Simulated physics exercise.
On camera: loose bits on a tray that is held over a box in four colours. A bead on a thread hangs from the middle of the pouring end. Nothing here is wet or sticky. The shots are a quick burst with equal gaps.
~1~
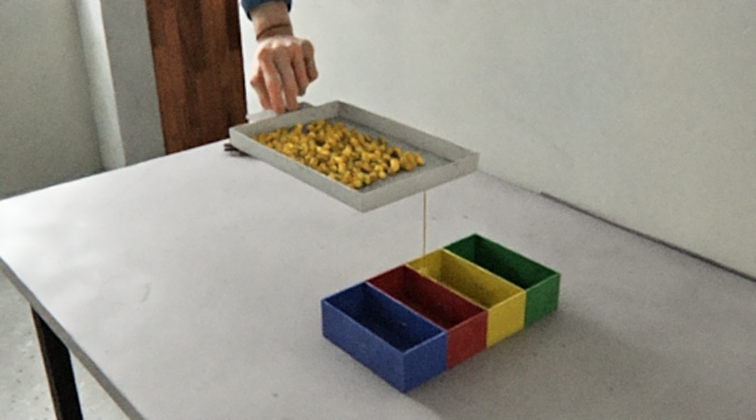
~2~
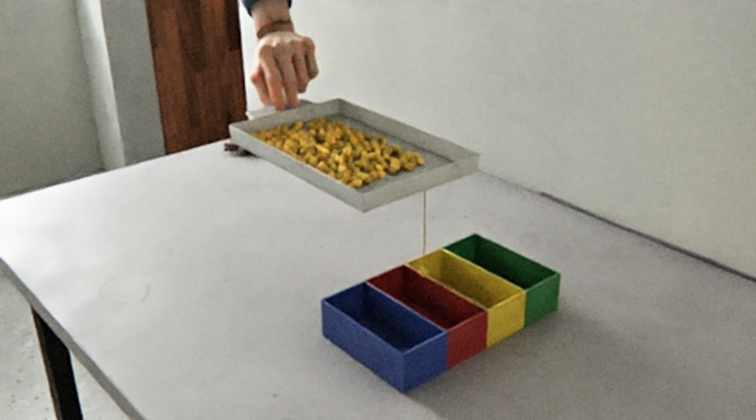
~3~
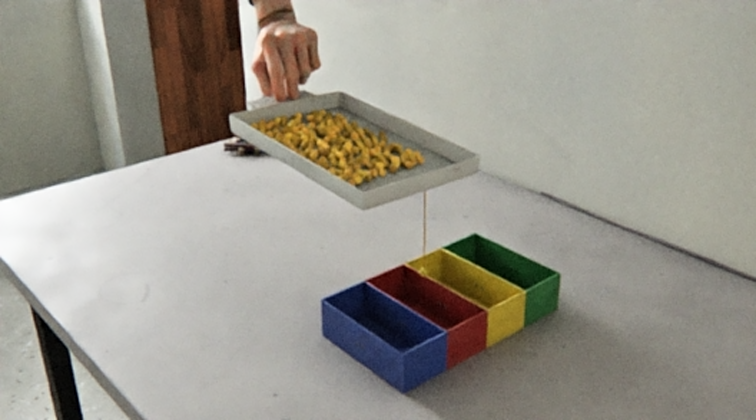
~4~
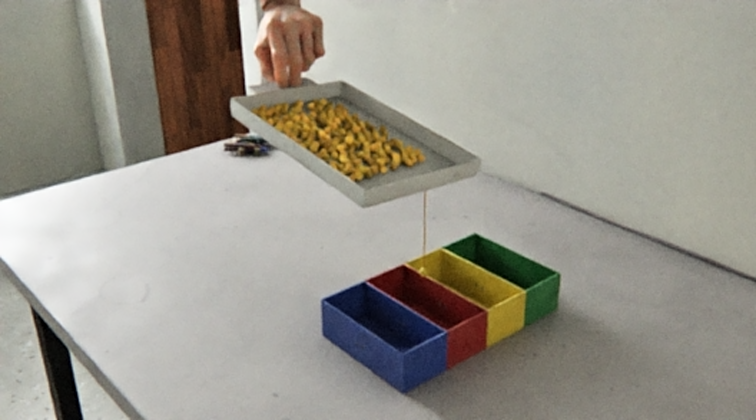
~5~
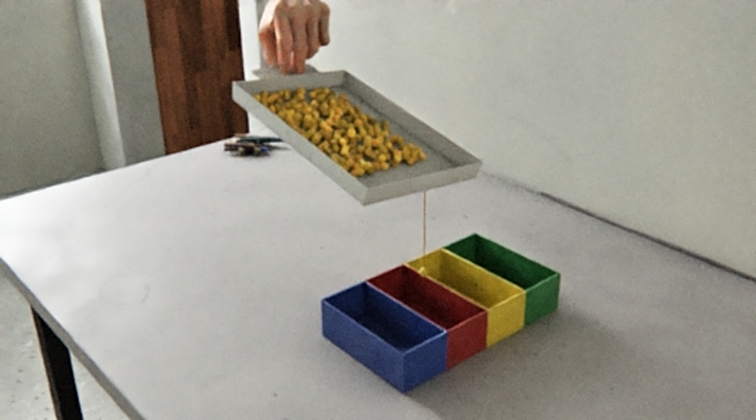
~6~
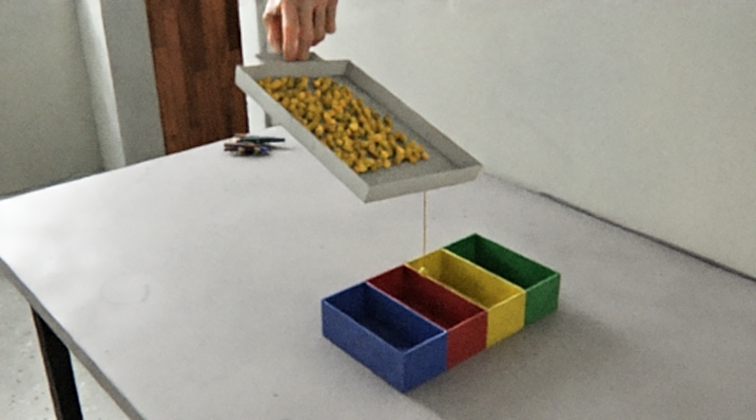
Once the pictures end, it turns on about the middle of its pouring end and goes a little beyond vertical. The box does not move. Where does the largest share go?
The yellow one ends fullest.
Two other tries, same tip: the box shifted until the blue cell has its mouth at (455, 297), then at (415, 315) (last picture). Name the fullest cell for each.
The first try: The cell in red. The second: The cell in yellow.
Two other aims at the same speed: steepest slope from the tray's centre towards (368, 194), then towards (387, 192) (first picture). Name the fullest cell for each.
One: Blue. Two: That blue cell.
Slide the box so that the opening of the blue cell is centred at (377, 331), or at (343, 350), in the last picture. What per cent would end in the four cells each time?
Near 90 % and 50 %.
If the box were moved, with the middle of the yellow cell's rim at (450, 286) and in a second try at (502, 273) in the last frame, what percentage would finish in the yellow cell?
About 30 and 60 per cent.
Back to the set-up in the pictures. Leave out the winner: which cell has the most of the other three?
In second place: That green cell.
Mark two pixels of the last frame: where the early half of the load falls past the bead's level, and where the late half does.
First near (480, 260), later near (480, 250).
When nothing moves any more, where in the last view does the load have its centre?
Near (482, 306).
Soon, tray tipped steeply; nearly all on the tray; a stray few falling or outside the box.
A while on, tray tipped right over; most on the tray; a small part in the green cell; a small part in the yellow cell; a stray few falling or outside the box.
Towards the end, tray tipped past a quarter turn; about half in the yellow cell; about a third in the green cell; a stray few in the red cell; a stray few in the blue cell; a stray few falling or outside the box.
Finally, tray tipped past a quarter turn; about half in the yellow cell; about a third in the green cell; a stray few in the red cell; a stray few in the blue cell; a stray few outside the box.
